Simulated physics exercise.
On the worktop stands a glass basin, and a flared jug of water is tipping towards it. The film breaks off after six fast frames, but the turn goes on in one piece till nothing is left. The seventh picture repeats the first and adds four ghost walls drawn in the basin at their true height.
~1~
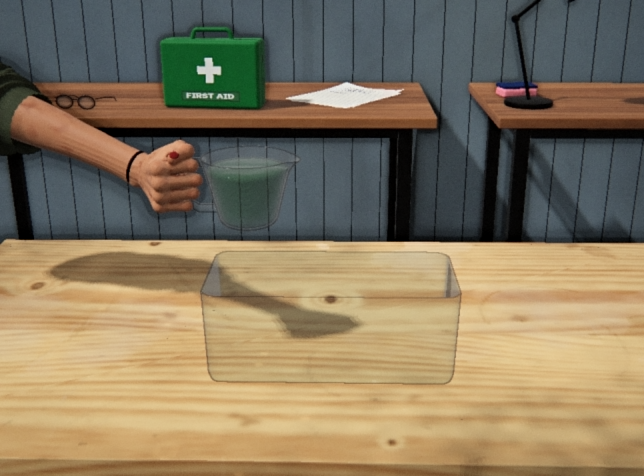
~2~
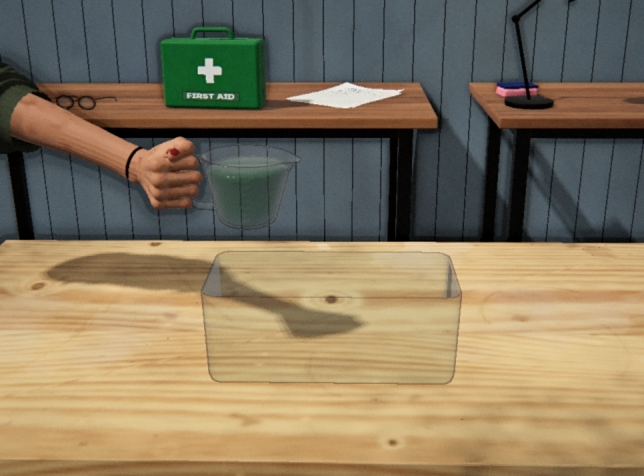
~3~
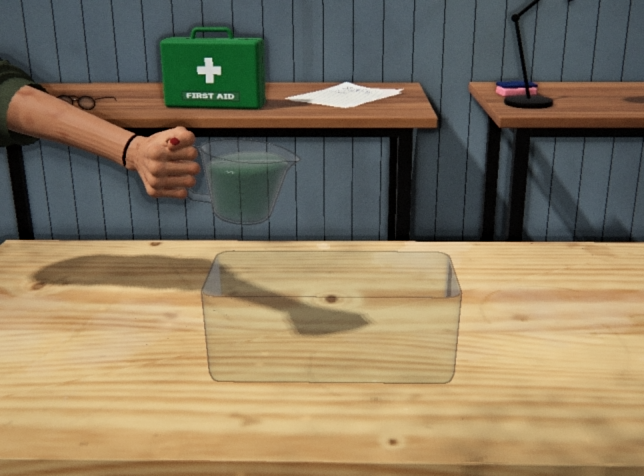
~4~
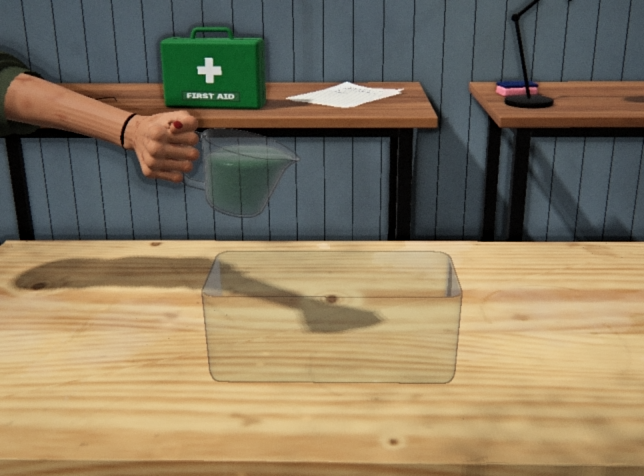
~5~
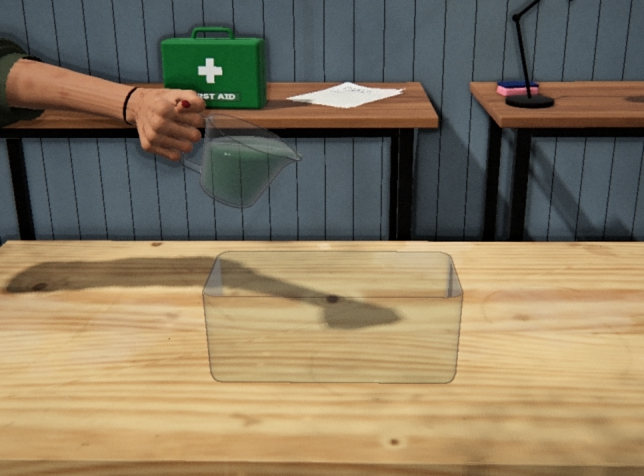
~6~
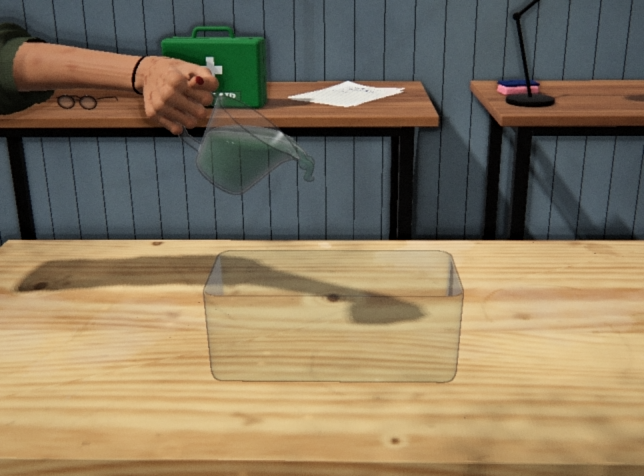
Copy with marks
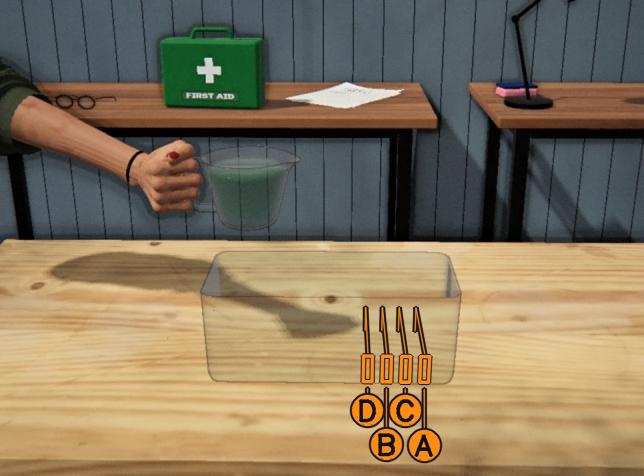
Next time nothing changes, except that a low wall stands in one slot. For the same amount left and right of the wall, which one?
I would pick place B.
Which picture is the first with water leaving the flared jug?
Picture 5.
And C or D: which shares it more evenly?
The answer is D.
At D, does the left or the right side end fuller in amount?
The right one.
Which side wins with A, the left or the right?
The left one.
On the marked copy, A at (424, 389); B at (386, 388); C at (405, 388); D at (367, 388).
With A, about 87 % ends left of the wall and 8 % right of it; 5 % is lost outside.
With B, about 48 % ends left of the wall and 49 % right of it; 3 % is lost outside.
With C, about 88 % ends left of the wall and 10 % right of it.
With D, about 20 % ends left of the wall and 77 % right of it.
